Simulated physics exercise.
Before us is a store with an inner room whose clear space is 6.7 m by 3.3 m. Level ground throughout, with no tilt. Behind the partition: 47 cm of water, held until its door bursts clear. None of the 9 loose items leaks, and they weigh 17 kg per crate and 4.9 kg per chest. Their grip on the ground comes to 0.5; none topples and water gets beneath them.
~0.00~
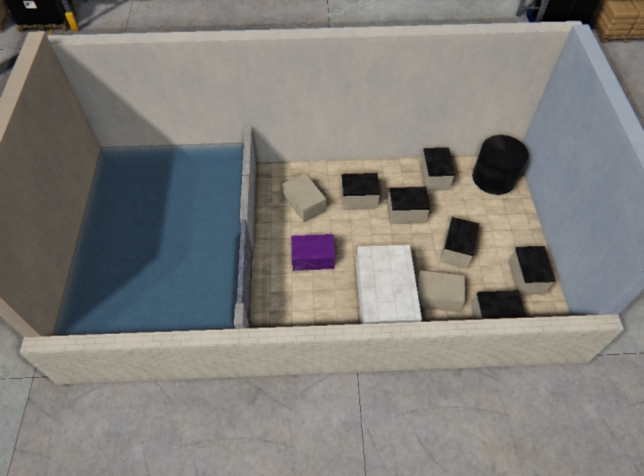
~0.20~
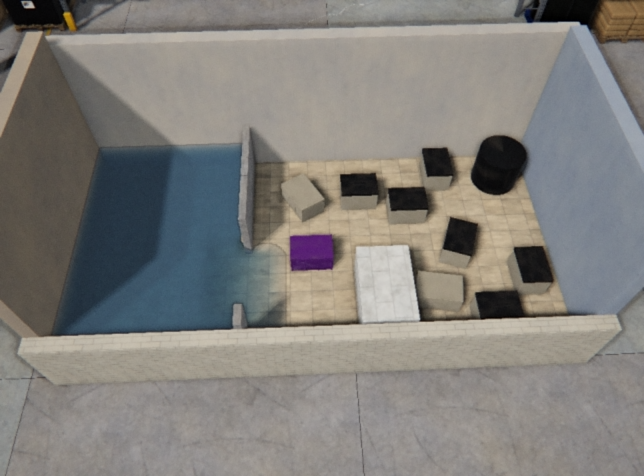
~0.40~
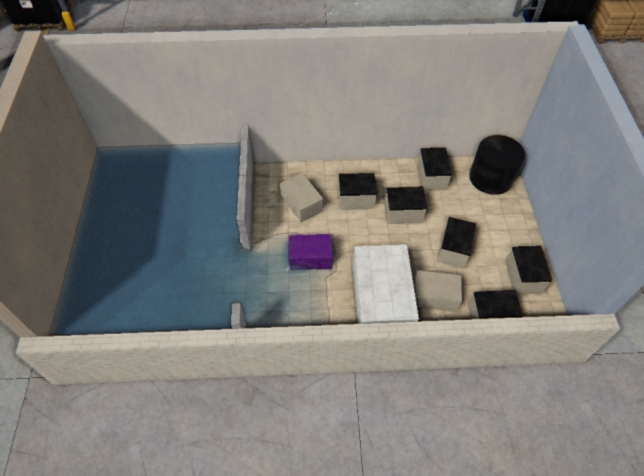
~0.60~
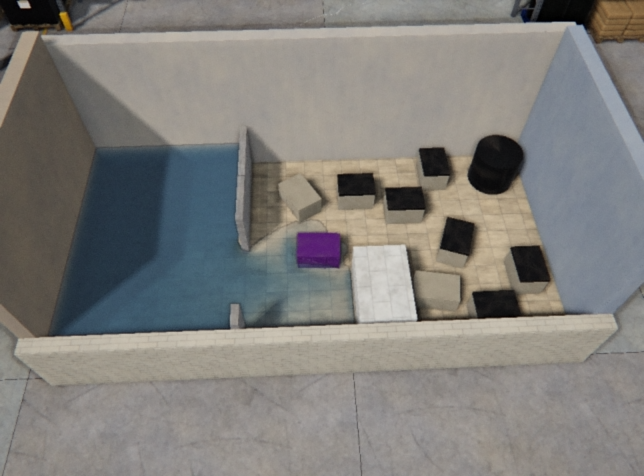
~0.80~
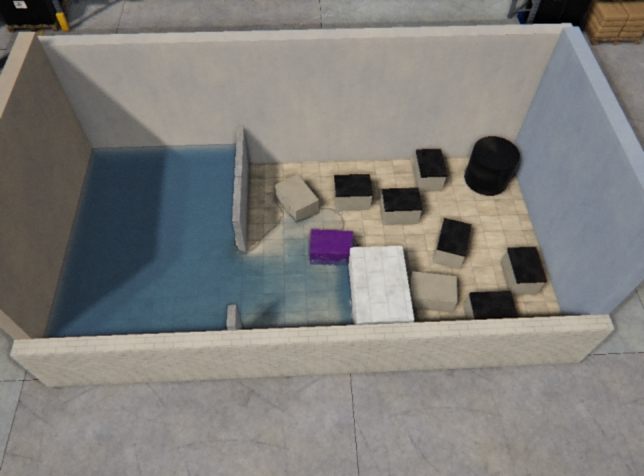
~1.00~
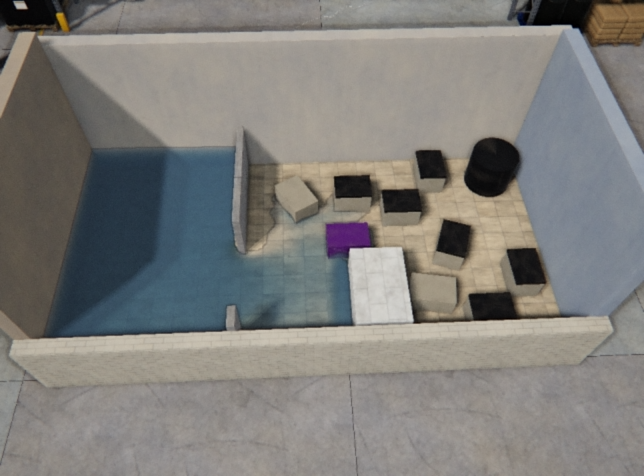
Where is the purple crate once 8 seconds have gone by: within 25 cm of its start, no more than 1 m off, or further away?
Honestly, it goes quite far.
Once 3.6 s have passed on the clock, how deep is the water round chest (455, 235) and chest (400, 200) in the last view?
Close to 4 and 8 centimetres.
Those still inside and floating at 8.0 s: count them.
At that point I count 9.
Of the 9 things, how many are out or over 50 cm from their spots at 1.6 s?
Count: 1.
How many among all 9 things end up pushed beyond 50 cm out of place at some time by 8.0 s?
That adds up to 8.
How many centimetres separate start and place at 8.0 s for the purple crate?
Roughly 300 centimetres.
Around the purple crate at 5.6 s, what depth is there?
Somewhere close to 18 cm.
After 1.6 s the purple crate is near (390, 201), 1.5 m from its start, aground; 0 afloat.
After 3.6 s the purple crate is near (431, 156), 2.5 m from its start, afloat; 7 afloat.
After 5.6 s the purple crate is near (442, 188), 2.3 m from its start, afloat; 9 afloat.
After 8.0 s the purple crate is near (499, 229), 2.8 m from its start, afloat; 9 afloat.
